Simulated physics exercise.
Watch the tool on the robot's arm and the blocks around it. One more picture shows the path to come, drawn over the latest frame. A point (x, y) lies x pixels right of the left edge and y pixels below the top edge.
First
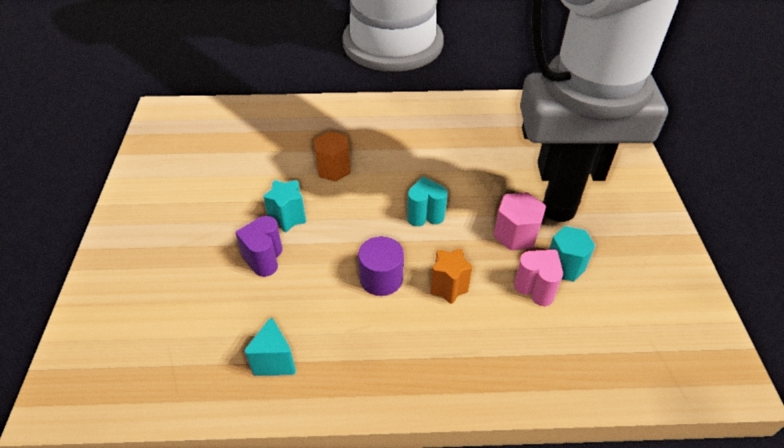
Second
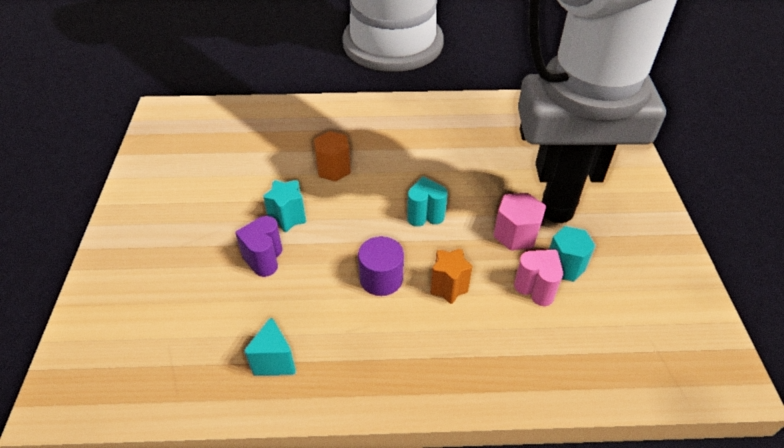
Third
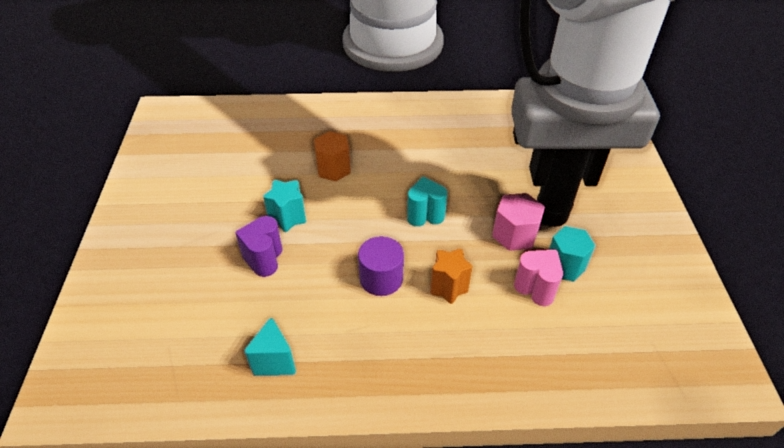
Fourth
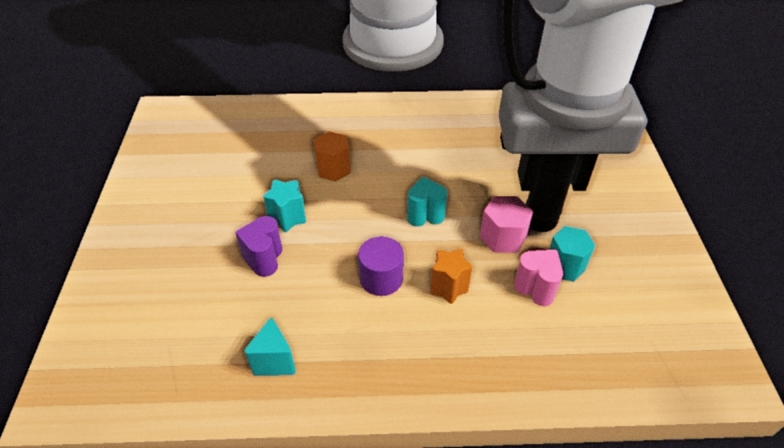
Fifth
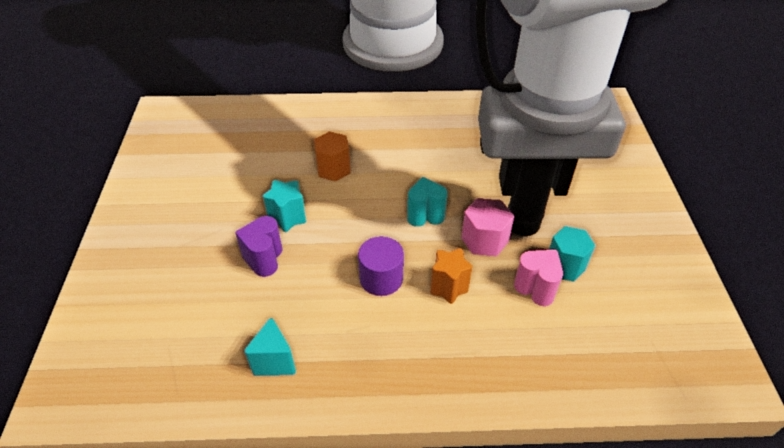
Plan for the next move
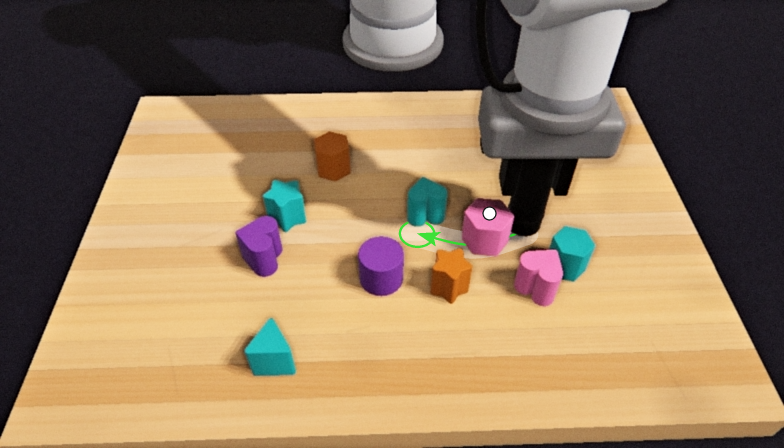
A robot arm with a black tool reaches over the right side of a light wooden board, seen from above at an angle against a dark background. Turquoise, purple, orange and pink blocks are scattered about, with a brown one near the back and a turquoise triangular one at front left. The tool slides slowly left, pushing the pink block a short way, while the other blocks and the view stay still.
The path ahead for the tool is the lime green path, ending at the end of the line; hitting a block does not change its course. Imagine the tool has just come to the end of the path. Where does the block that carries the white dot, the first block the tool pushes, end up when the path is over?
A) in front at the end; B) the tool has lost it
That would be A.
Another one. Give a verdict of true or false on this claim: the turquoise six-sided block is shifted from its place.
The statement is false.
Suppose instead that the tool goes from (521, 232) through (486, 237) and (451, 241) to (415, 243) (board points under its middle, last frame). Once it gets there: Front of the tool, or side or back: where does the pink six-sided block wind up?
I expect it to be in front.
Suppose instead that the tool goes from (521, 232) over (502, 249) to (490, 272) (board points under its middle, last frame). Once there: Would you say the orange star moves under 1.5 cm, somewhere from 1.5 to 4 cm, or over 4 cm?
It's set to move under 1.5 cm.
Path on the board, from (521, 232) via (489, 243) and (452, 243), ending at (417, 234); the dot is on the pink six-sided block.
On the path given first. One third of the way, tool (489, 235); pink six-sided block (453, 219), turned 20° clockwise.
Two thirds of the way, tool (453, 235); pink six-sided block (415, 220), turned 15° clockwise.
At the end, tool (418, 226); turquoise heart (422, 186), turned 15° clockwise; orange star in place; pink six-sided block (380, 218); turquoise six-sided block in place.
